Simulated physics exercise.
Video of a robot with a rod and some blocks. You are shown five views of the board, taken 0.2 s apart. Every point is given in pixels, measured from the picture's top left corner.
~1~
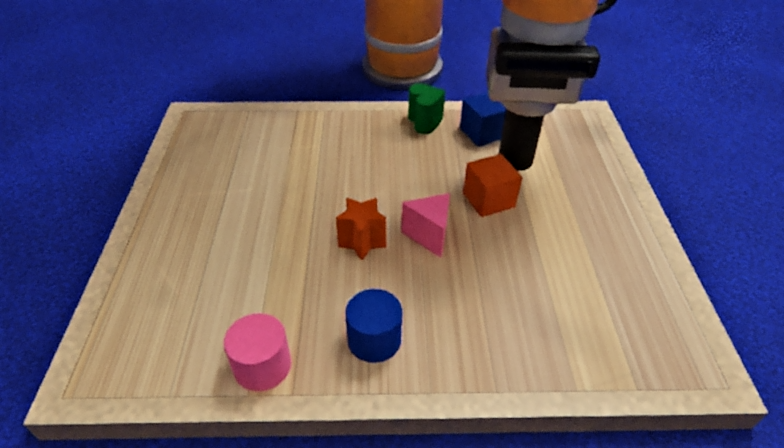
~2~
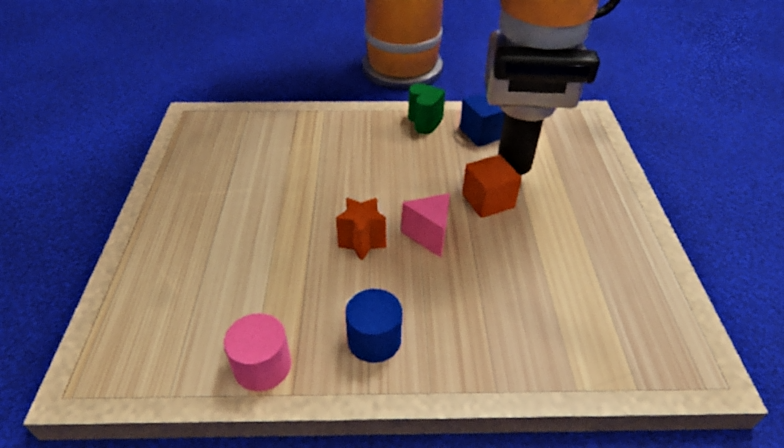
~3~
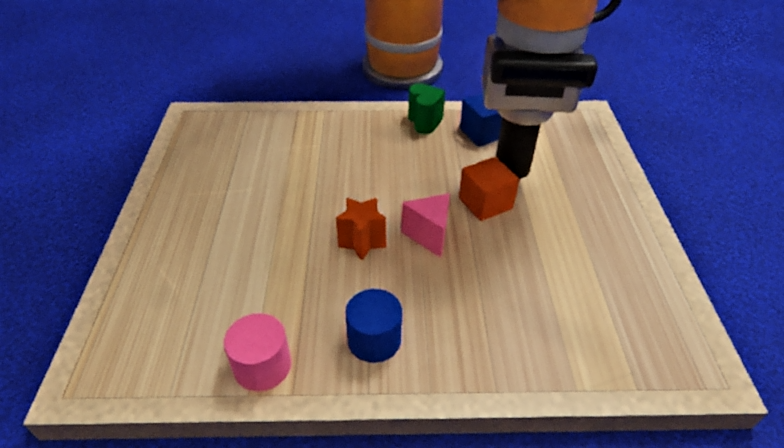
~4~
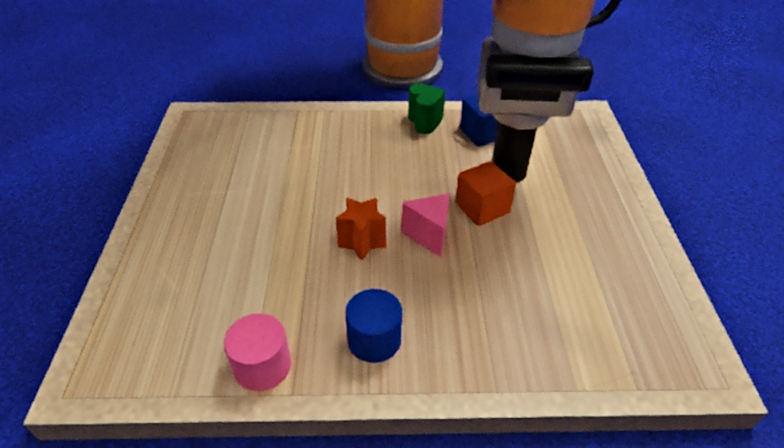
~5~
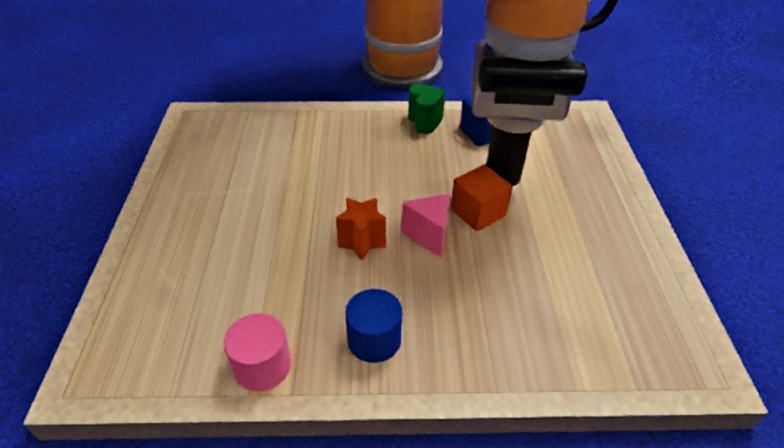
Robot arm's black rod nudging an orange square block slowly down and left across a wooden board, other coloured blocks staying still.
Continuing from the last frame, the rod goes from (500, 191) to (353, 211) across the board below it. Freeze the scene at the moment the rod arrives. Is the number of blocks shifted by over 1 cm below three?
Short answer: Yes.
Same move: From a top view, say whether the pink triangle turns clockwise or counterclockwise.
The block turns clockwise.
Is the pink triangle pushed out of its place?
Yes, that is how it ends up.
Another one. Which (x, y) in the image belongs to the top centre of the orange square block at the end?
Its top face will be centred at roughly (456, 196).
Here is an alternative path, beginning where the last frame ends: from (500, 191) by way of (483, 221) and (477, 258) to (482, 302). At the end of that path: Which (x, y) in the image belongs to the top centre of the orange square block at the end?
Close to (437, 230).
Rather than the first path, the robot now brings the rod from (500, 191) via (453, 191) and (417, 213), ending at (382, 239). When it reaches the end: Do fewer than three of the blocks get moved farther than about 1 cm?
I believe not.
On the path given first. One third of the way, rod at (453, 182); pink triangle at (421, 220), turned 25° clockwise; orange square block at (457, 195), turned 60° anticlockwise.
Two thirds of the way, rod at (402, 189); pink triangle at (421, 221), turned 30° clockwise; orange square block at (456, 196), turned 65° anticlockwise.
At the end, rod at (352, 196); orange star-shaped block not moved; pink triangle at (421, 221), turned 30° clockwise; orange square block at (456, 196), turned 65° anticlockwise.
